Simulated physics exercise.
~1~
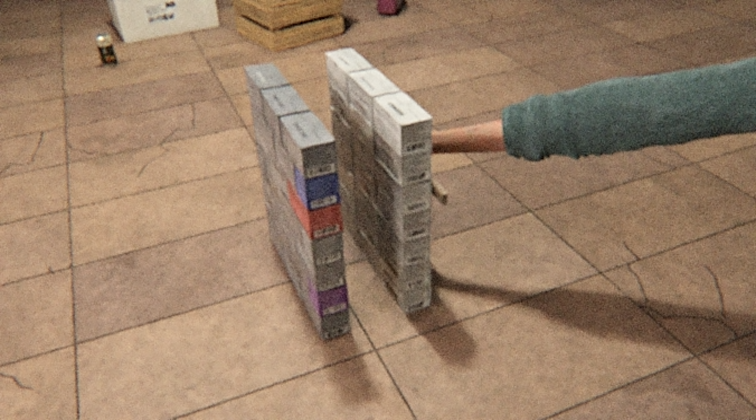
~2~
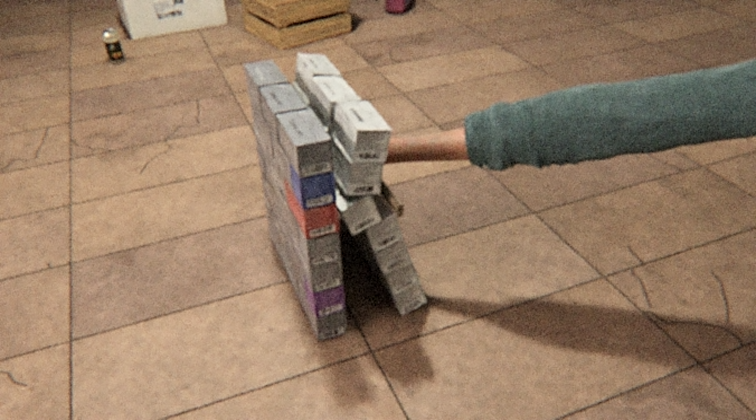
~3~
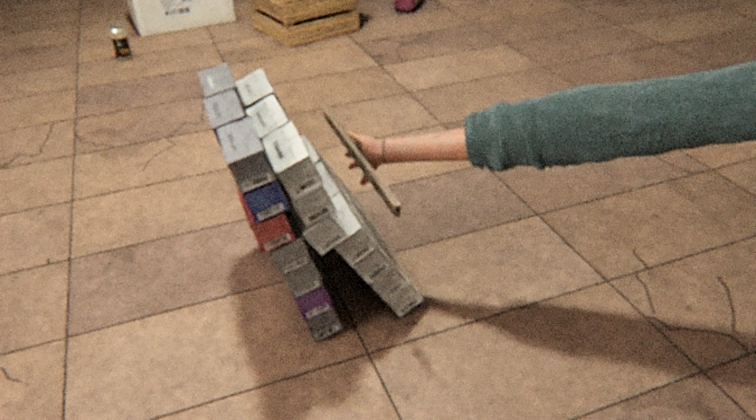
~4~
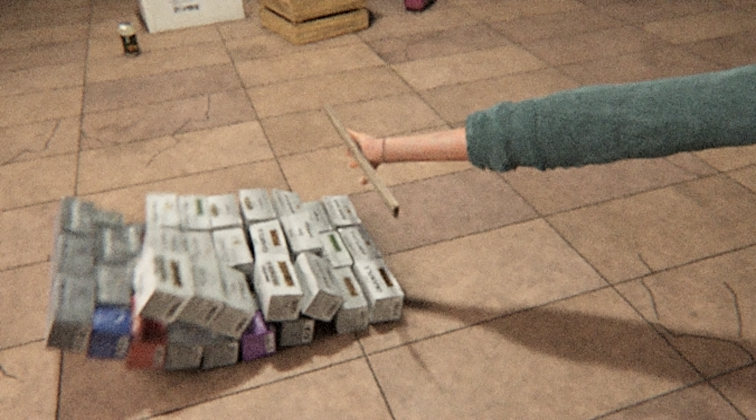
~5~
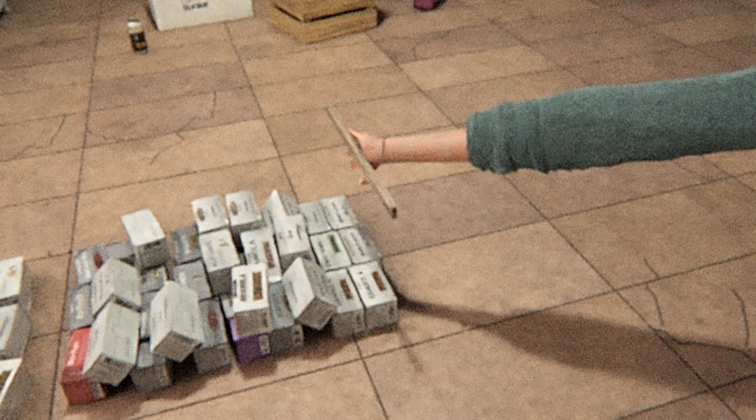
The footage shows a hand pressing a batten against a pale wall of packets, which tips left into a parallel grey wall with blue, red and purple labels; both topple and break apart, leaving packets strewn across the tiled floor, the red one among them.
